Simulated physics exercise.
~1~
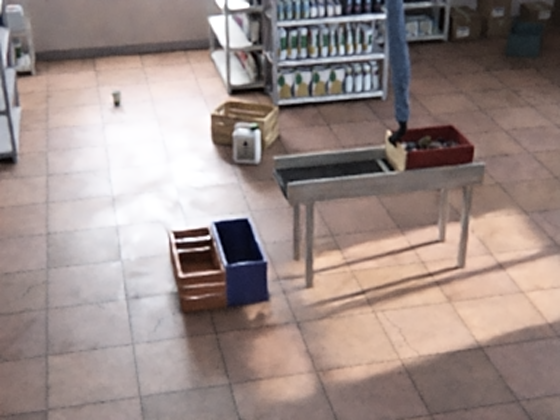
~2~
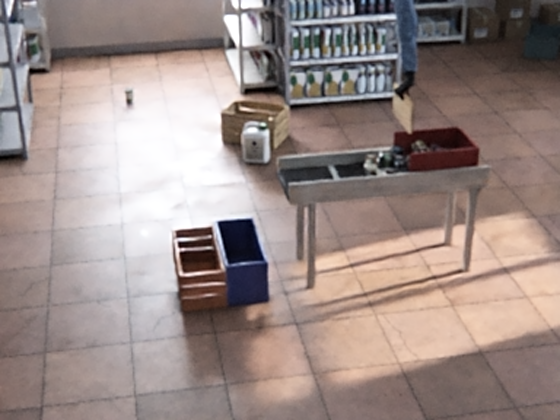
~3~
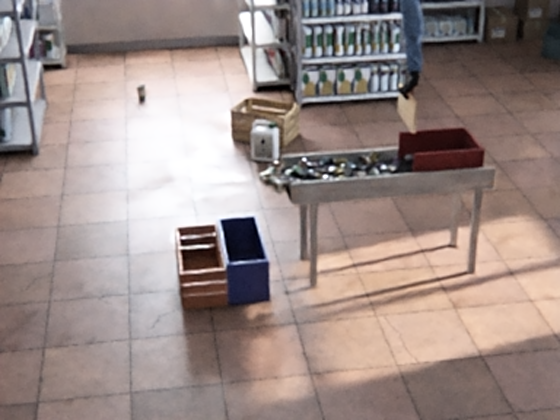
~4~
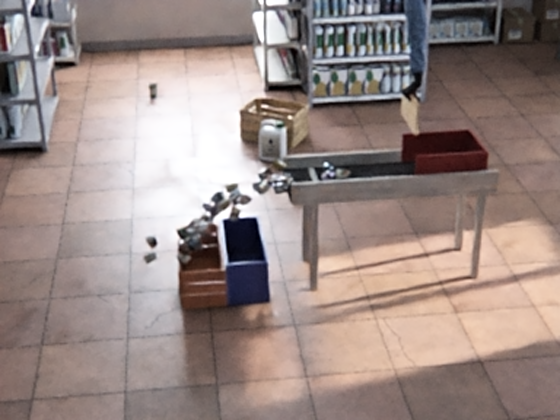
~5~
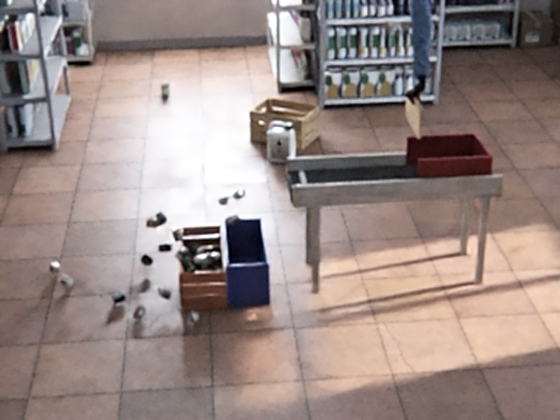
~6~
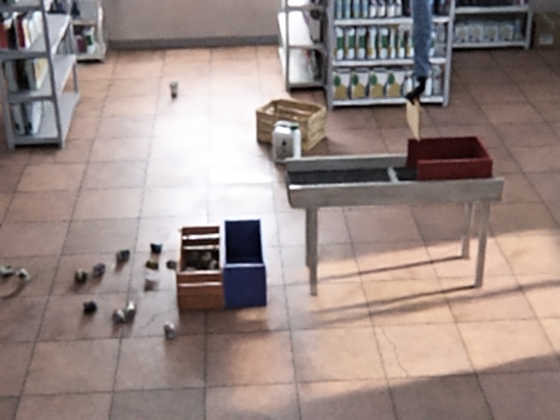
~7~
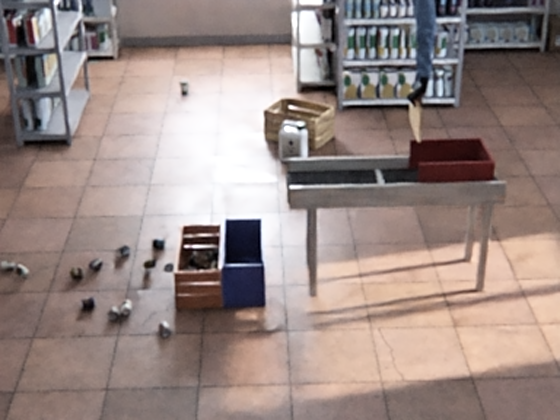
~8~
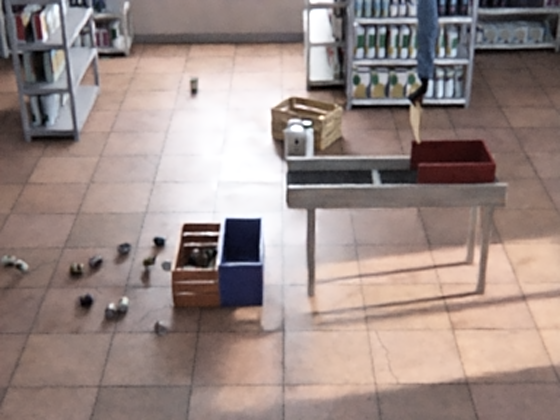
Small cans ride left off the belt, some landing in the orange box, others beyond it.
